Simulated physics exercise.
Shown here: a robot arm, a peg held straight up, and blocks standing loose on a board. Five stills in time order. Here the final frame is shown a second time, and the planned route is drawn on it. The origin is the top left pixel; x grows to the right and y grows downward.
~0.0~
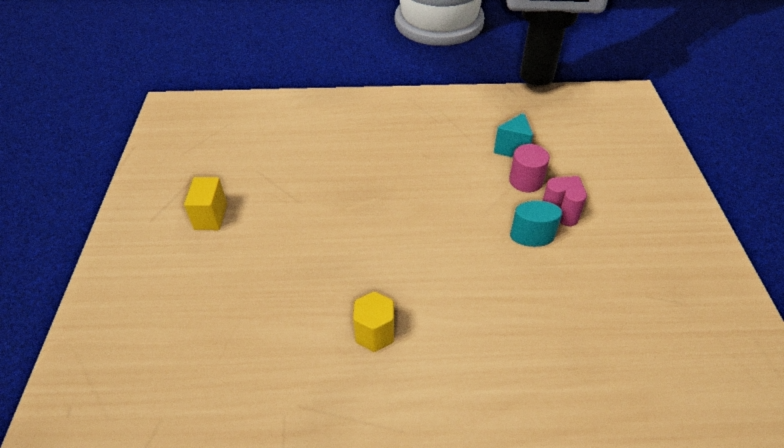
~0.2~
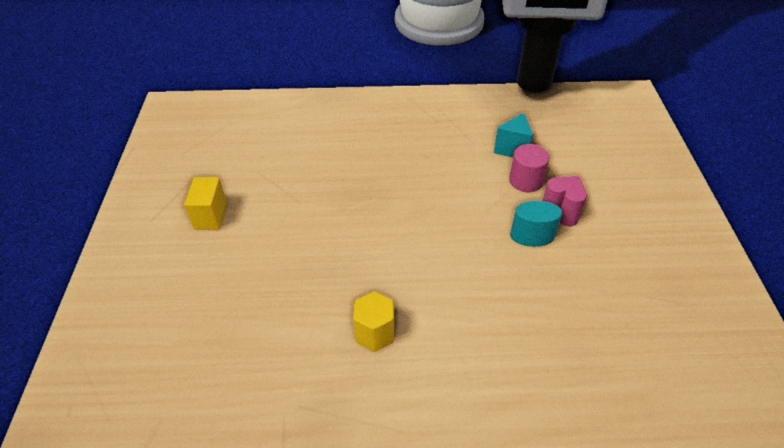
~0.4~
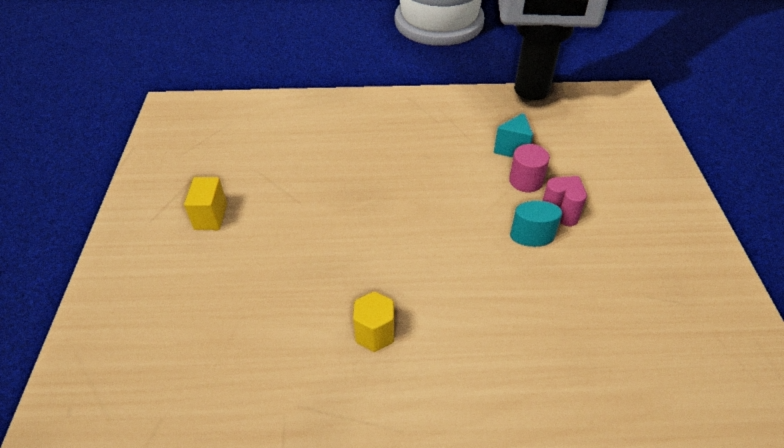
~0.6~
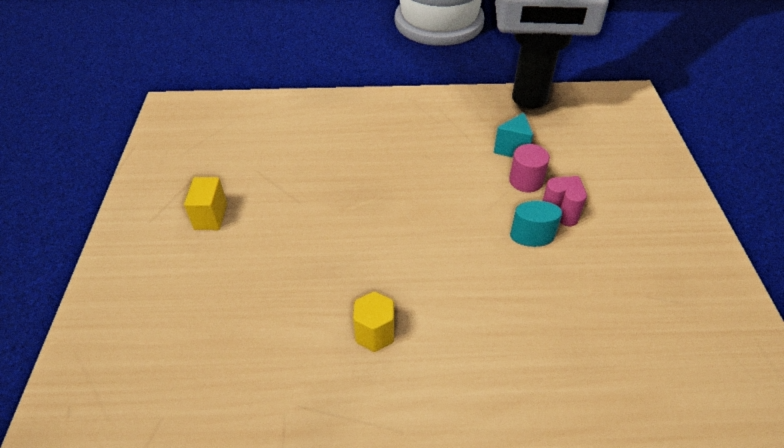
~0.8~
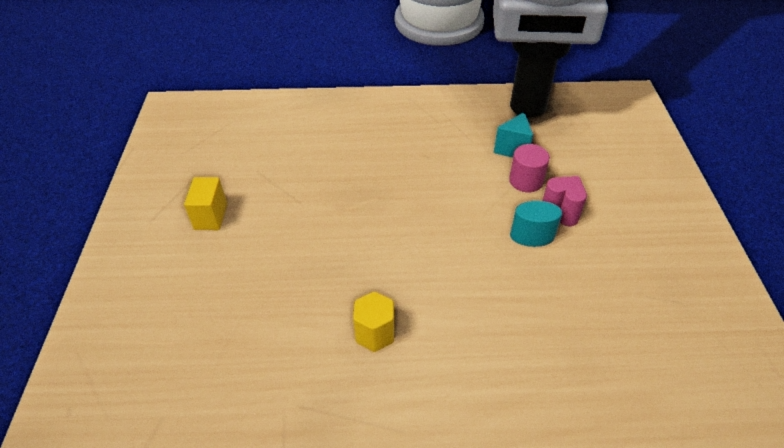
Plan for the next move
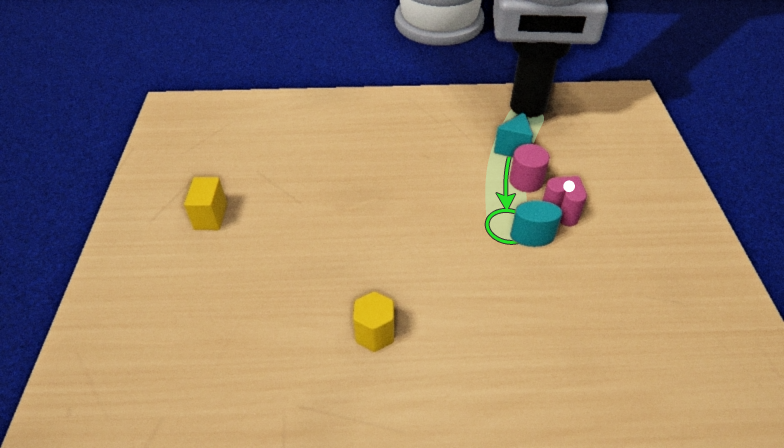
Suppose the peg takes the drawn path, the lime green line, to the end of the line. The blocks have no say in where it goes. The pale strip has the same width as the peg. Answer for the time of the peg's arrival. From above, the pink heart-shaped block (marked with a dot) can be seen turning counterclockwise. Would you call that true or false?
Answer: True.
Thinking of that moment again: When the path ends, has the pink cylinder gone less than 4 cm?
My answer is no.
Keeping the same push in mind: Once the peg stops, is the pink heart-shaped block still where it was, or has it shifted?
At the end of the path, the pink heart-shaped block has moved off its old spot.
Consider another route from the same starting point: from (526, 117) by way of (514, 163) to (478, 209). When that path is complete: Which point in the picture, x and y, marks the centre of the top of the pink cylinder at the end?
If I read the scene right, the answer is (531, 186).
The drawn path runs from (526, 117) over (508, 165) to (509, 226); the dot is on the pink heart-shaped block.
The first path, step by step. One third of the way, peg at (514, 137); turquoise triangle at (519, 148), turned 25° anticlockwise; pink cylinder at (538, 167).
Two thirds of the way, peg at (508, 174); turquoise triangle at (521, 181), turned 85° anticlockwise; pink cylinder at (551, 193); turquoise oval at (541, 215), turned 20° clockwise; pink heart-shaped block at (588, 199), turned 55° anticlockwise.
At the end, peg at (511, 216); turquoise triangle at (527, 226), turned 95° anticlockwise; pink cylinder at (561, 211); turquoise oval at (560, 245), turned 30° anticlockwise; pink heart-shaped block at (596, 201), turned 65° anticlockwise.
